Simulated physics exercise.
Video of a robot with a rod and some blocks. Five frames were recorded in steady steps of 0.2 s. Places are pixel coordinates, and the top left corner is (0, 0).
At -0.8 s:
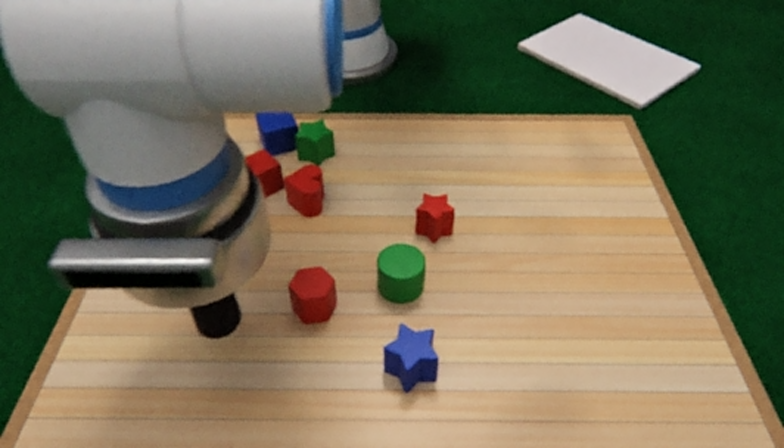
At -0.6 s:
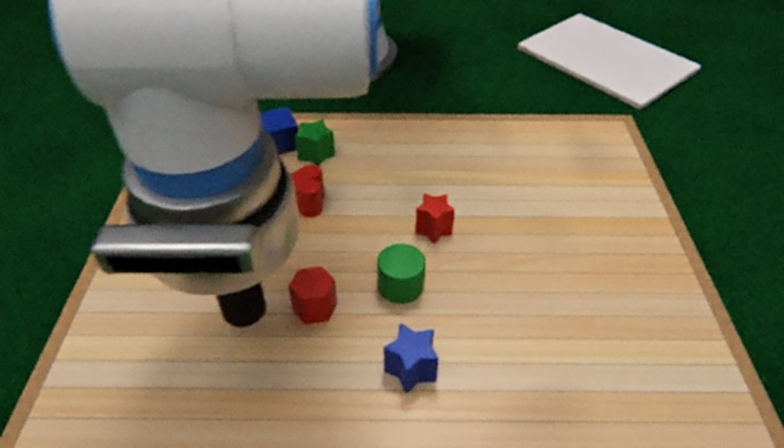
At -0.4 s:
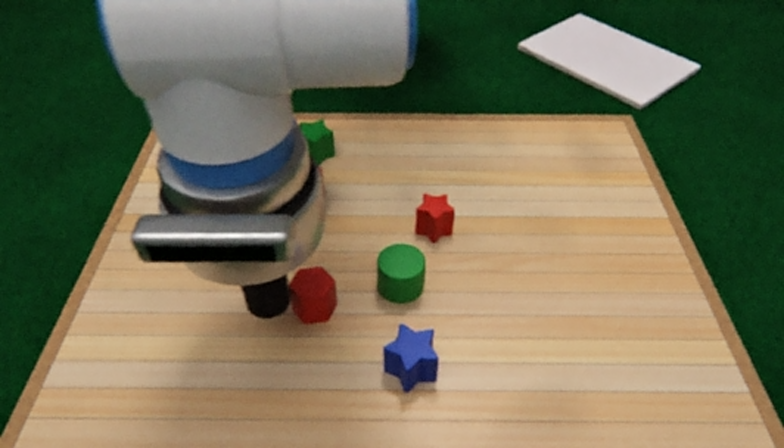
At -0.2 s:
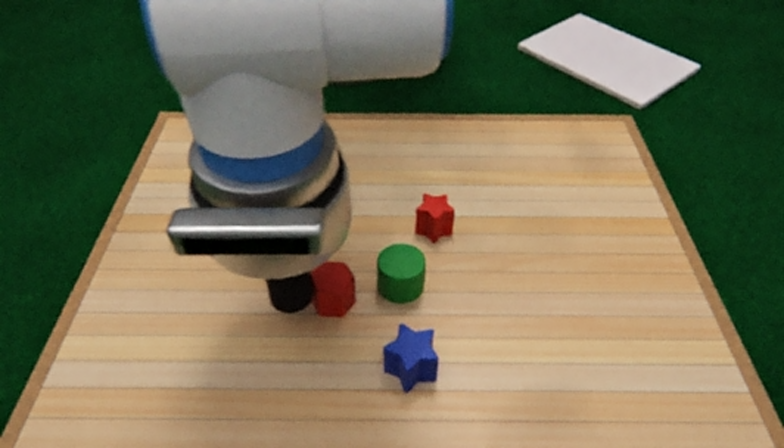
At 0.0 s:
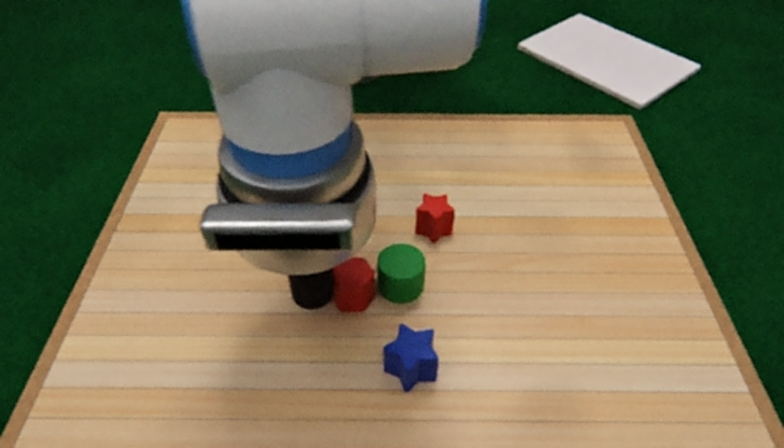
A white and blue robot arm with a black rod reaches over a light wooden board on green cloth, seen from above at a fixed angle. Red, green and blue blocks sit at upper left, with a red star, green cylinder, blue star and red hexagonal block nearer the middle. The arm glides right, hiding the upper-left blocks, and its rod pushes the hexagonal block rightward toward the still cylinder.
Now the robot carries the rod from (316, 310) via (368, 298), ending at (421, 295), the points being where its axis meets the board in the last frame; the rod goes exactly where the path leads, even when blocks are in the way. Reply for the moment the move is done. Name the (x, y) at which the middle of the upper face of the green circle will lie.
The middle of the upper face of the green circle will lie at about (488, 234) in the picture.
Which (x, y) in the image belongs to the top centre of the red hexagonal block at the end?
My prediction: (456, 253).
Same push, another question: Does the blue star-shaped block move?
Answer: No.
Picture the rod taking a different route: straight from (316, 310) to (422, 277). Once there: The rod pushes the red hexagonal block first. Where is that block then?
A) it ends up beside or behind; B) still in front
B.
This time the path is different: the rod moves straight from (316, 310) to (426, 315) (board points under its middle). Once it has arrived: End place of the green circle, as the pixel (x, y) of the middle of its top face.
The middle of its top is at (464, 233).
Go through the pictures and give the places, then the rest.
The first frame shows rod's lower end at (219, 321); red hexagonal block at (312, 282); green circle at (401, 260); blue star-shaped block at (413, 345).
The second frame shows rod at (245, 310); blocks still.
The third frame shows rod at (269, 302); blocks still.
The fourth frame shows rod at (292, 297); red hexagonal block at (331, 276).
The fifth frame shows rod at (313, 293); red hexagonal block at (352, 271); green circle at (401, 260); blue star-shaped block at (413, 345).
The first path, step by step. Halfway along, rod at (368, 281); red hexagonal block at (406, 261); green circle at (446, 248).
At the end, rod at (422, 277); red hexagonal block at (456, 253); green circle at (488, 234); blue star-shaped block still.
